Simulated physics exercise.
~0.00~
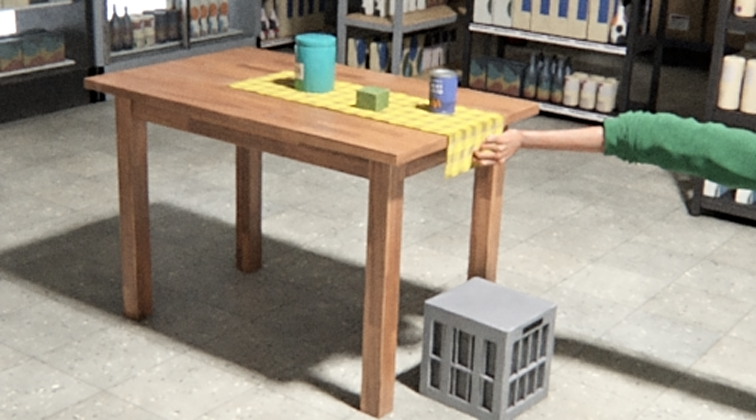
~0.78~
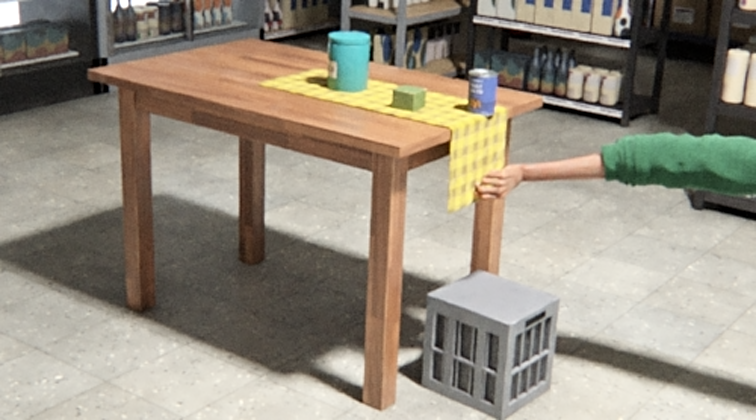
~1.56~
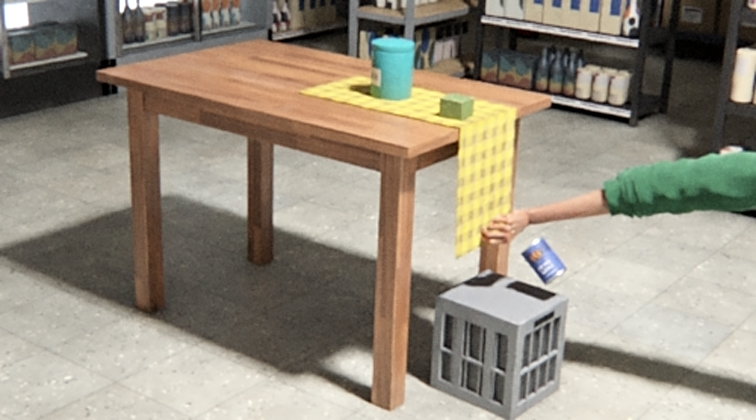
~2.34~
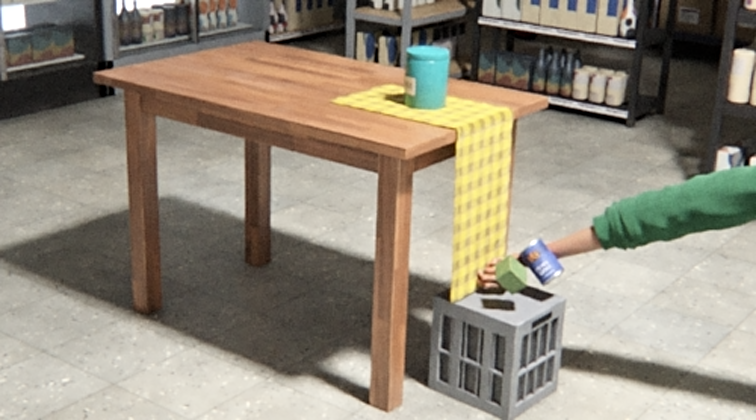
Shop aisle, a hand pulling a yellow checked cloth down off a wooden table, blue tin then green block tumbling toward grey crate.
